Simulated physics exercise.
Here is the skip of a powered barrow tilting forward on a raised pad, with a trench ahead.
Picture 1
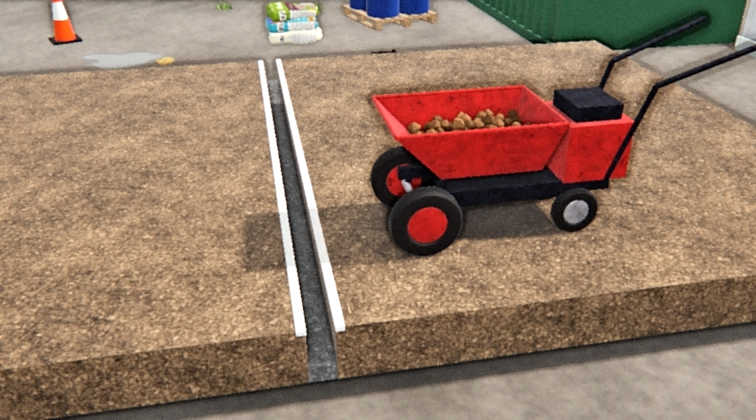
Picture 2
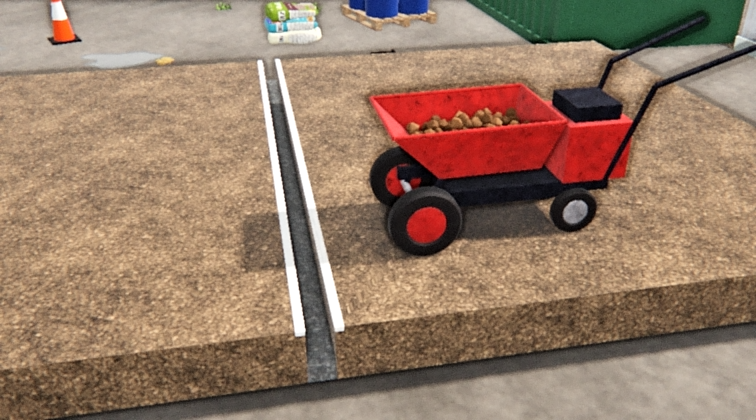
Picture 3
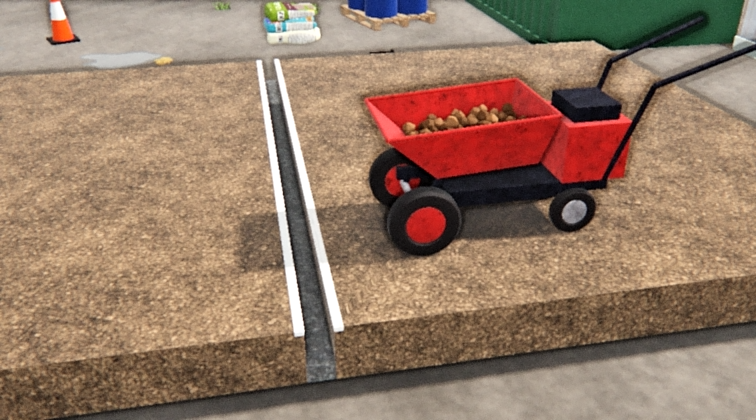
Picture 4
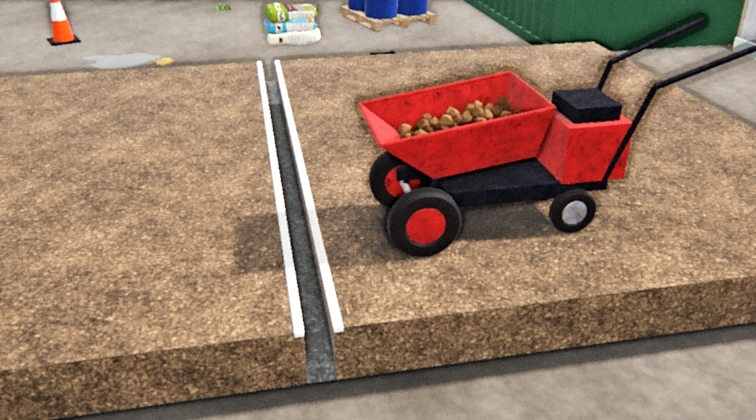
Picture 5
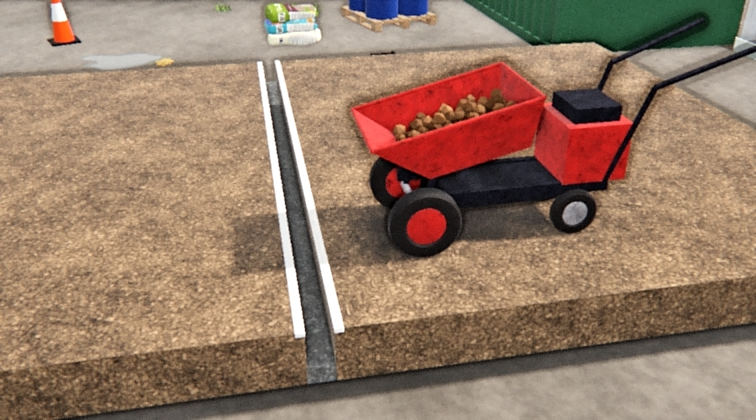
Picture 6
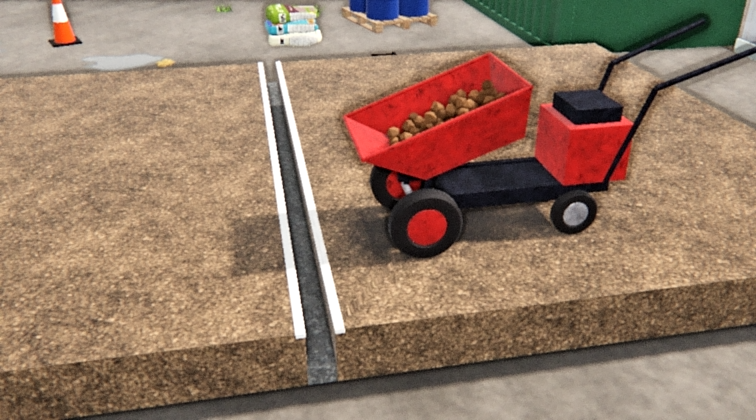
The clip opens on a red powered barrow, its level skip holding brown clods, standing on a raised earthen pad to the right of a narrow, white-edged trench. The skip then tilts gradually forward to the left, its back end rising and its lip lowering, while the wheels stay still and the clods remain inside.
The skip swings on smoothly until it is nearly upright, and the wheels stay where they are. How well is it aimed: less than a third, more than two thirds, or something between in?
In the trench: Between a third and two thirds.
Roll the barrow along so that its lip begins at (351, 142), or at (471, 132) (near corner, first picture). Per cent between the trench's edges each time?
Near 0 % and 40 %.
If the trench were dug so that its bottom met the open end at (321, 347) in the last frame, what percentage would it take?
Some 40 per cent.
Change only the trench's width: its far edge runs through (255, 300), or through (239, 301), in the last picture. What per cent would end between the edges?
First some 100, then 100 per cent.
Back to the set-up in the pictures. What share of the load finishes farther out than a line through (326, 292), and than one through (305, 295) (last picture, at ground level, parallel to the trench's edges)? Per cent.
In turn 100 and 50 in a hundred.
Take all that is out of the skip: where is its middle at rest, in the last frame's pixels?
Close to (296, 244).
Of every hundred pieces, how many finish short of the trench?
Roughly 0 in a hundred.
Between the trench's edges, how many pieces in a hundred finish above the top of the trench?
About 5 per cent.
Soon after the last picture, skip tipped steeply; all in the skip.
A little later, skip tipped right over; about a third in the skip; a stray few short of the trench; about a third in or heaped over the trench; about a quarter beyond it; a stray few falling.
Later still, skip tipped right over; a stray few short of the trench; about half in or heaped over the trench; about half beyond it.
At rest, skip tipped right over; a stray few short of the trench; about half in or heaped over the trench; about half beyond it.
